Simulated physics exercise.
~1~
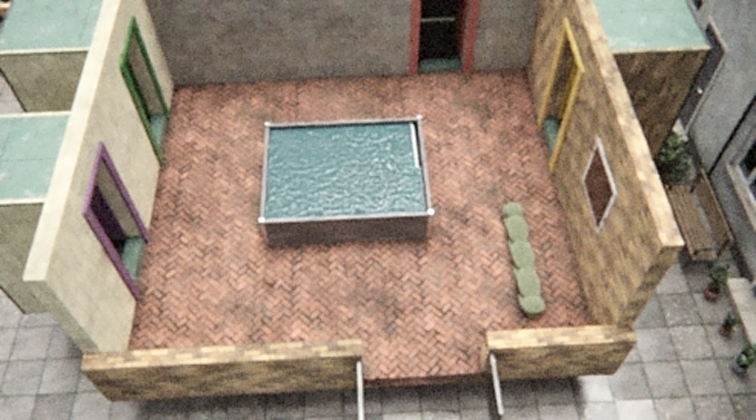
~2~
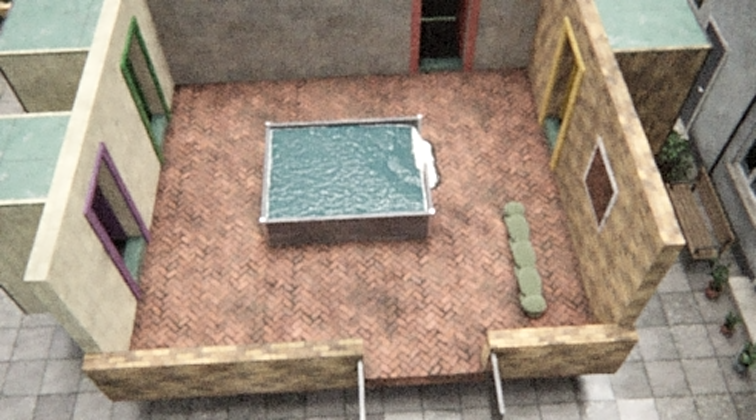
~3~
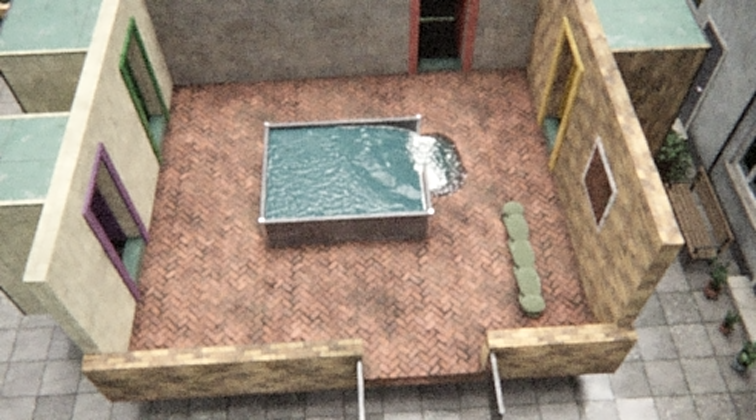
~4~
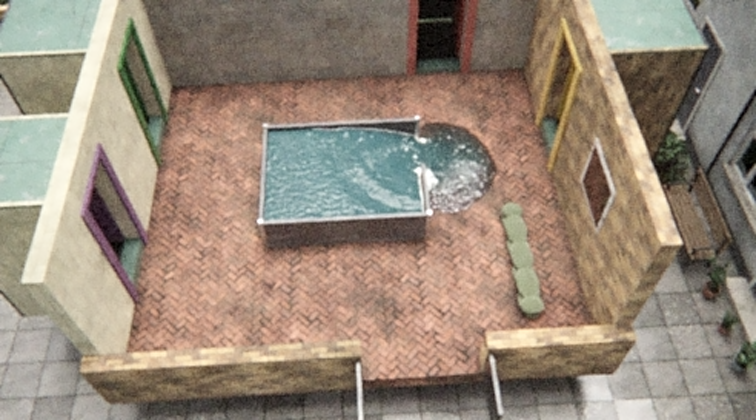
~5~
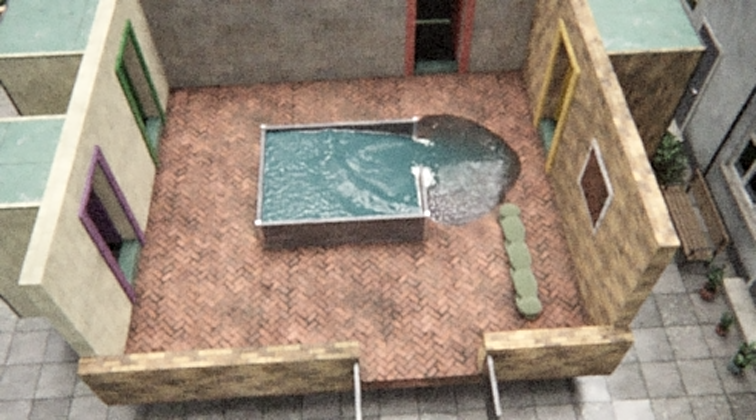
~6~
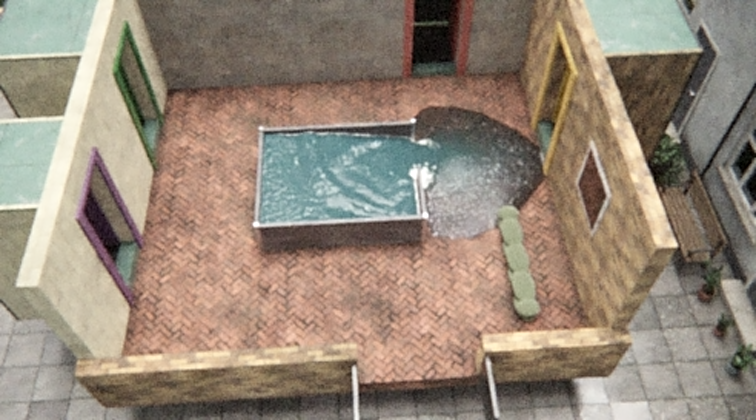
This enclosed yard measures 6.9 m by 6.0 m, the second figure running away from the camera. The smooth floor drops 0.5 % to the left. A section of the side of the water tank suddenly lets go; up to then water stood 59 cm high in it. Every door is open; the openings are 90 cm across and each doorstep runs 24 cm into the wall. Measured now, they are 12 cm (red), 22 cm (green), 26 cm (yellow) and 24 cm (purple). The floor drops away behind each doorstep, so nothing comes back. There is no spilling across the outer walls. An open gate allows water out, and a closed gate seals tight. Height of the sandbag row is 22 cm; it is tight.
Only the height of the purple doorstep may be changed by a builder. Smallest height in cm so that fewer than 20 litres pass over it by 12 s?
I would say 7 cm.
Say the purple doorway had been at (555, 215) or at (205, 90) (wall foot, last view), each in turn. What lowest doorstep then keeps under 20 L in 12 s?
First place around 16 cm, second around 8.5 cm.
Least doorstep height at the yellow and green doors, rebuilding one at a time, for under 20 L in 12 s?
Some 25 cm for yellow, some 10.0 cm for green.
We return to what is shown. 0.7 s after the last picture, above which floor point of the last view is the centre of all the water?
I'd say around (377, 189).
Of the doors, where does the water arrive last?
I'd say the purple one.
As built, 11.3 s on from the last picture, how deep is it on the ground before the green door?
Roughly 9.5 cm deep.
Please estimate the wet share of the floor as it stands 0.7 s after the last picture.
I'd say near 20 percent is wet.
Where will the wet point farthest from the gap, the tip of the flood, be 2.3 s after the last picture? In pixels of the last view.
In the last picture, around (592, 352).
Then, 0.7 s after the last picture water covers 20 % of the floor, deepest (34 cm) near (419, 162); it has not reached the purple door.
Then, 2.3 s after the last picture water covers 30 % of the floor, deepest (32 cm) near (519, 79); it has not reached the purple door.
Then, 11.3 s after the last picture water covers 95 % of the floor, deepest (13 cm) near (118, 382); 11 cm at the purple door, 0 litres in over its 24 cm doorstep.
At the purple door as built, the water peaked near 11 cm, 10.9 s after the last picture.
With a doorstep of 6 cm, 31 litres would have come in within the 12 s; with 8 cm, 13 litres. So under 20 litres takes about 7 cm.
